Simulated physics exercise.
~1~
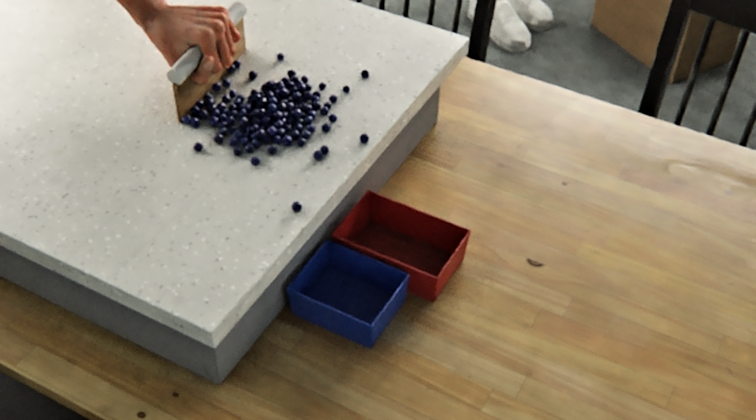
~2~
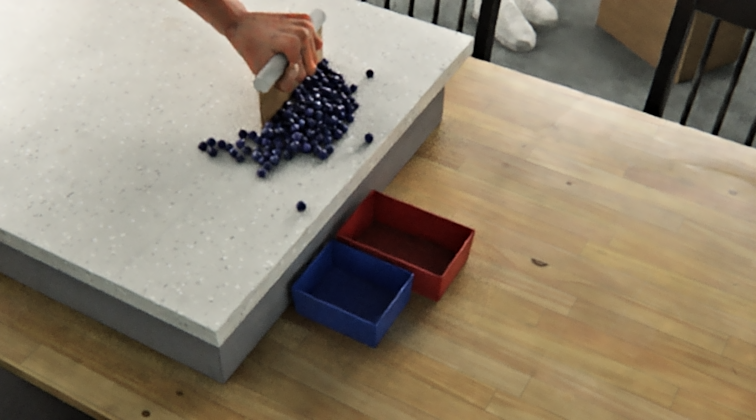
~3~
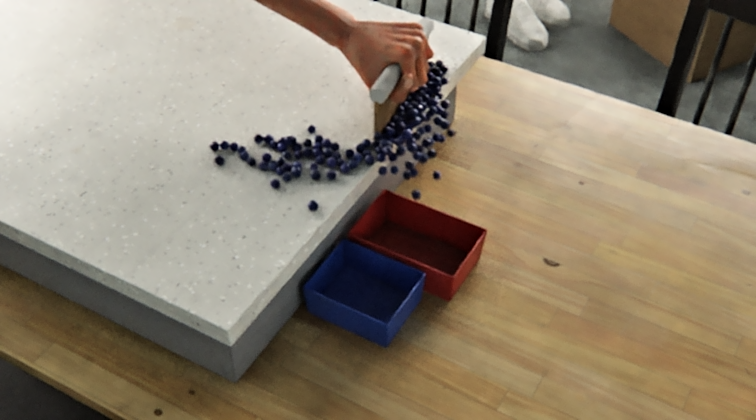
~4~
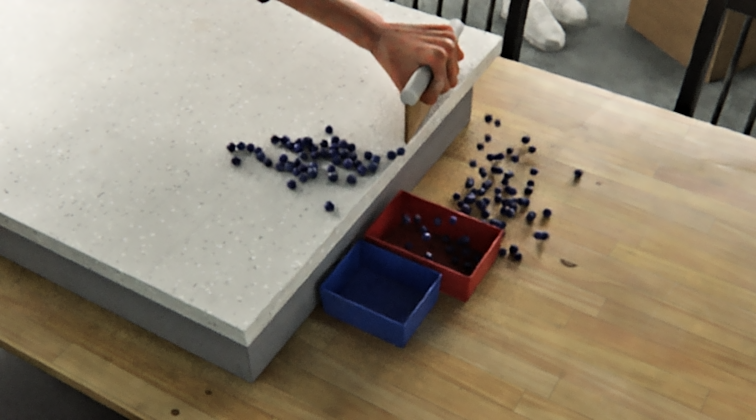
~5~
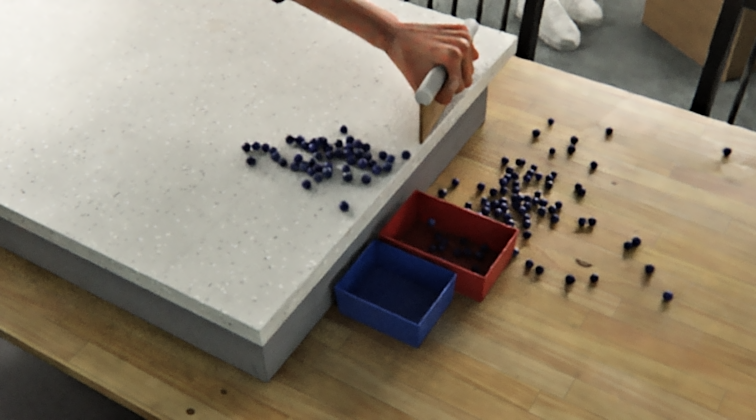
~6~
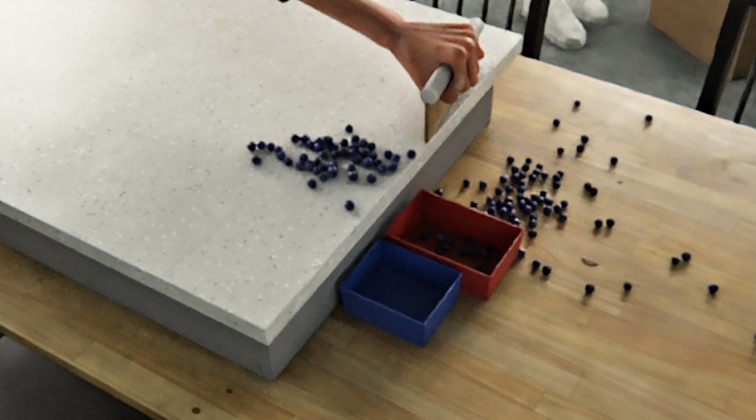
In the video, a hand pushes dark blue berries rightward across a pale slab with a scraper, stopping at the edge. Many spill over, some landing in the red tin and more scattering across the wooden table, while a cluster stays on the slab and the blue tin remains empty.
